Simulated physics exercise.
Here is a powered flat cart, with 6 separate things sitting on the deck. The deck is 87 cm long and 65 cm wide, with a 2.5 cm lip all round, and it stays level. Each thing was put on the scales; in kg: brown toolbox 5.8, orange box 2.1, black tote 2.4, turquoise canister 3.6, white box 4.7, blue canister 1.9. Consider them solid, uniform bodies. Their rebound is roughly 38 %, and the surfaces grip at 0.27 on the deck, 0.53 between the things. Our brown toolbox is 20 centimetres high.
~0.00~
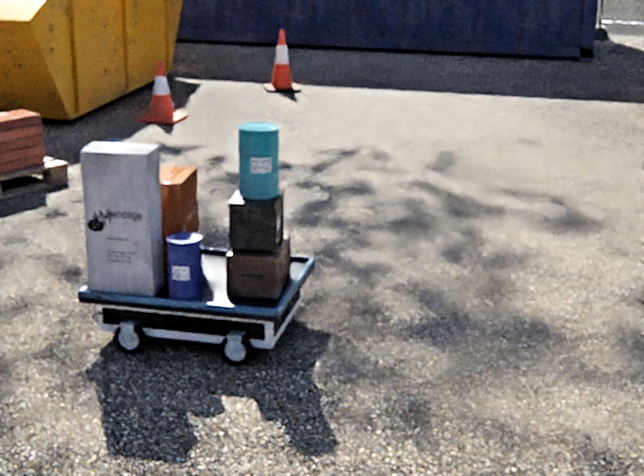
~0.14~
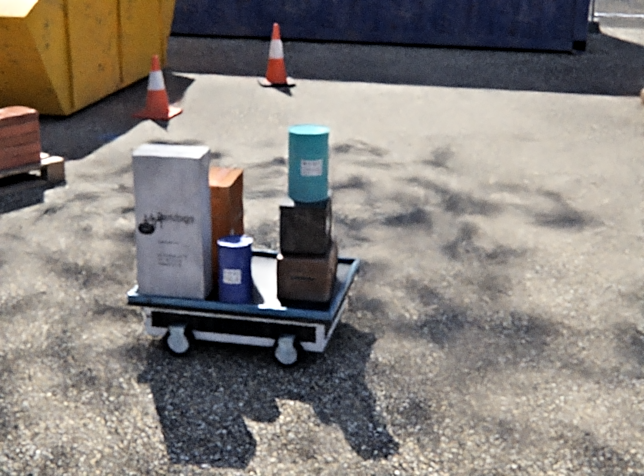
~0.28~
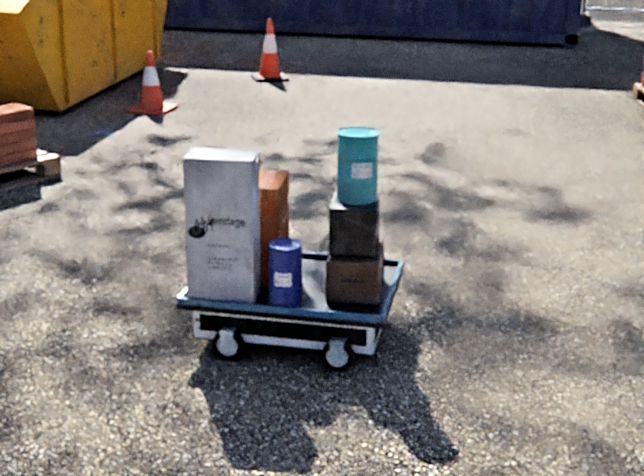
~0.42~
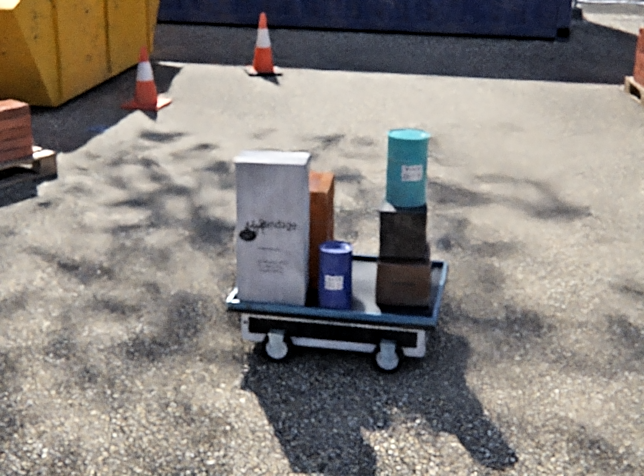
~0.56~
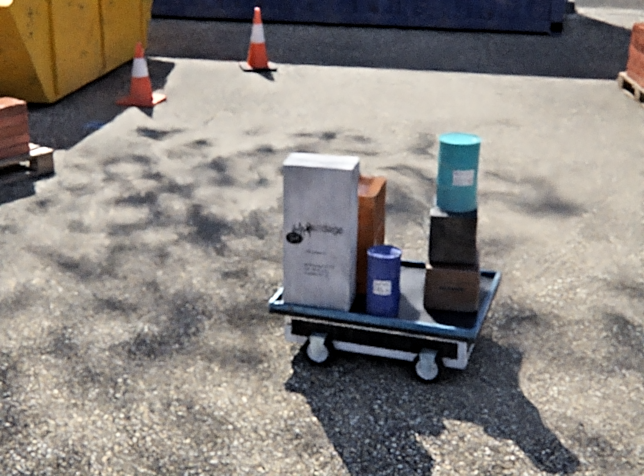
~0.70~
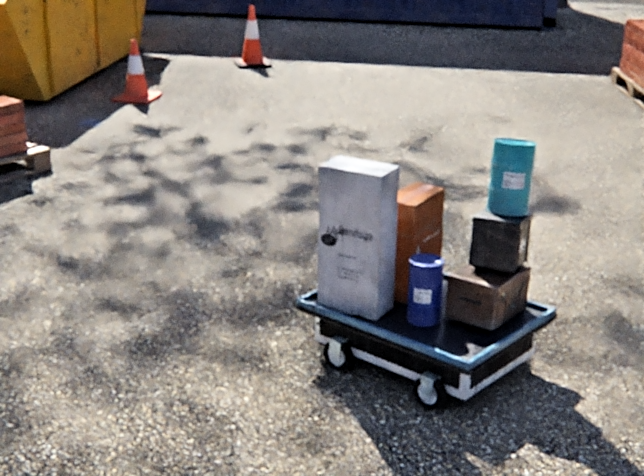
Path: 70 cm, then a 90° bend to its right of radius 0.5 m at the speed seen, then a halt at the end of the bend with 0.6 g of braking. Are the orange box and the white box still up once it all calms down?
Most likely the orange box pitches over. Most likely the white box pitches over.
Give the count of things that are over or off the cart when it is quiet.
The count comes out at 4.
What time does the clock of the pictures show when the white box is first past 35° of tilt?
It happens at about 1.4 s.
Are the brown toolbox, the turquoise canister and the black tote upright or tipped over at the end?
Outcome noted - the brown toolbox survives without falling, the turquoise canister ends up fallen, the black tote ends up fallen.
By 0.90 s, 144 cm covered, turned 68°; black tote and turquoise canister now off the cart; orange box tilted 8° near (471, 261); white box 11 cm from its spot near (398, 250).
By 1.30 s, 198 cm covered, turned 90°; white box tilted 27° near (434, 302); orange box tilted 28° near (502, 328); blue canister 34 cm from its spot.
By 1.70 s, 200 cm covered, turned 90°, stopped; orange box now off the cart; white box tilted 52° near (403, 340); blue canister 34 cm from its spot.
When it is over (2.4 s), off the cart and tipped over, orange box, black tote and turquoise canister; lying over on the deck, white box; not toppled but over 10 cm from the start, blue canister; the last one within 10 cm of the start. In the last view, white box near (398, 340).
